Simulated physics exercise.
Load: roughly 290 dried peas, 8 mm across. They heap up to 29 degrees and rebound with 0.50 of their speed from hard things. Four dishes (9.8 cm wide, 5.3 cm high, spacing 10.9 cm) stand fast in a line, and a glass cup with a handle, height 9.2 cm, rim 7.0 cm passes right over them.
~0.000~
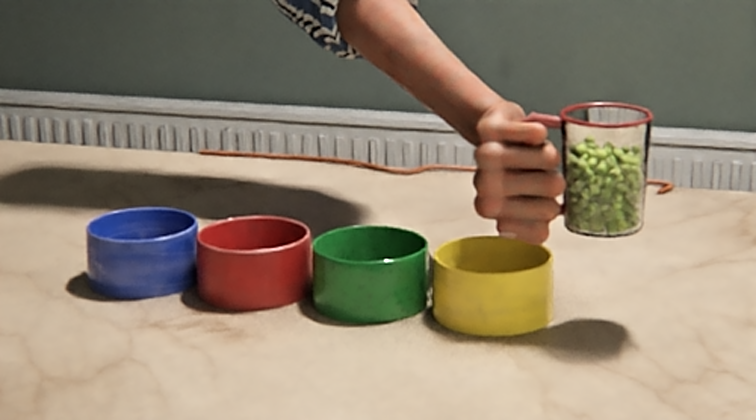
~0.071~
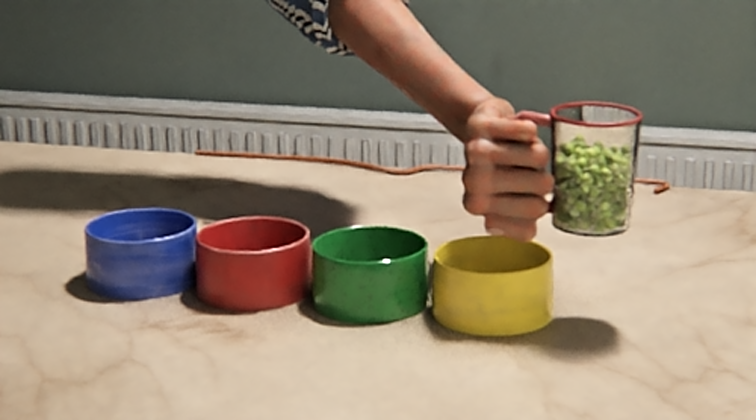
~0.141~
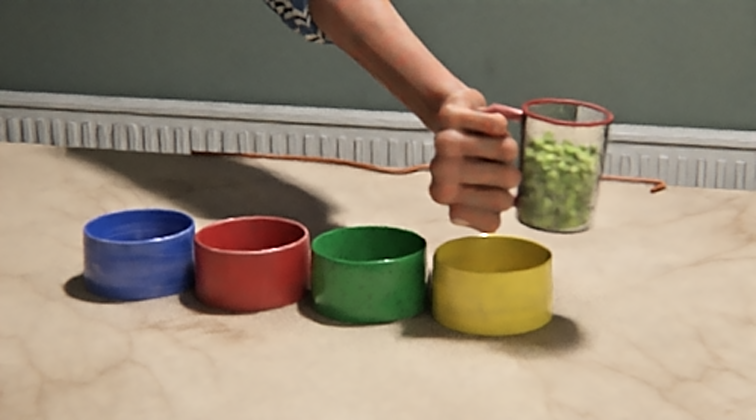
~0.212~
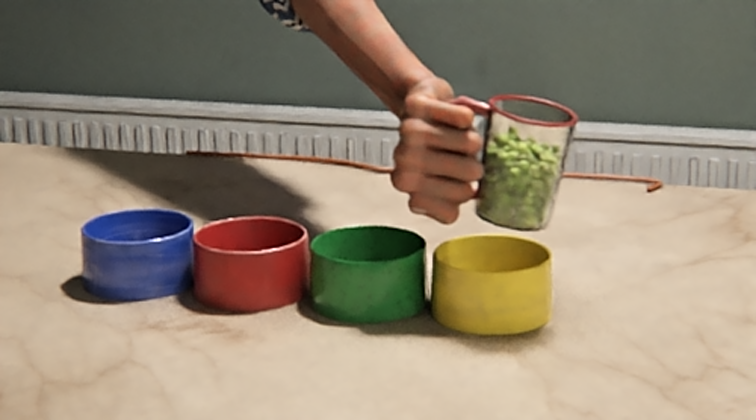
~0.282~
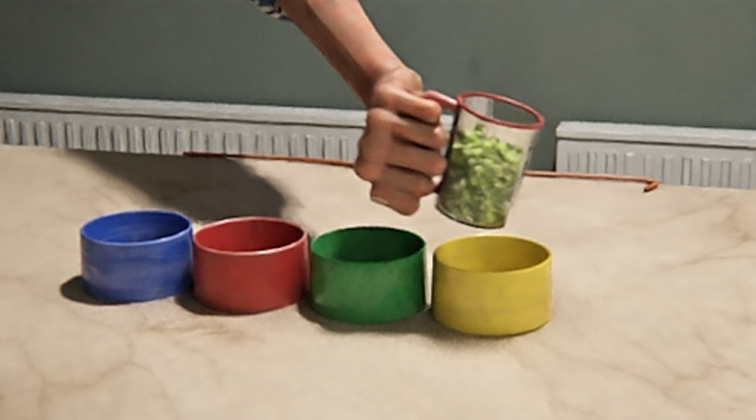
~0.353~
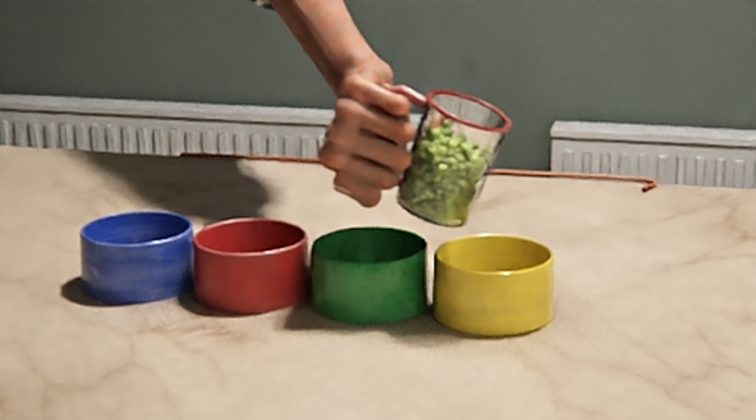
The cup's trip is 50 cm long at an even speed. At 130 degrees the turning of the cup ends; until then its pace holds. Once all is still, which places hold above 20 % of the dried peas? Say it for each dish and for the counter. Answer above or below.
Red dish: Below; blue dish: Above; green dish: Below; yellow dish: Below; on the counter: Below.
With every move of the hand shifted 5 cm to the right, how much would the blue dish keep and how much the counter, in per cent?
Then: Blue 100; counter 0.
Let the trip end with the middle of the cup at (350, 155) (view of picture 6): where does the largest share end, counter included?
The winner: Green.
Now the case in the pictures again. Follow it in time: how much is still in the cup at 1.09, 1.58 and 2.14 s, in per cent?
In turn: 100, 90, 0.
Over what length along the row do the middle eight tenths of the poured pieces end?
Some 6 cm.
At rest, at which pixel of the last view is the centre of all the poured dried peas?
At about (134, 265).
After 1.09 s, tilt 72 degrees; cup holds 100 %.
Then, at 1.58 s, tilt 106 degrees; cup holds 90 %, blue 10 %.
After 2.14 s, tilt 130 degrees; cup holds 0 %, blue 95 %.
By 2.6 s all is still; red 0 %, blue 95 %, green 0 %, yellow 0 %, counter 5 %.
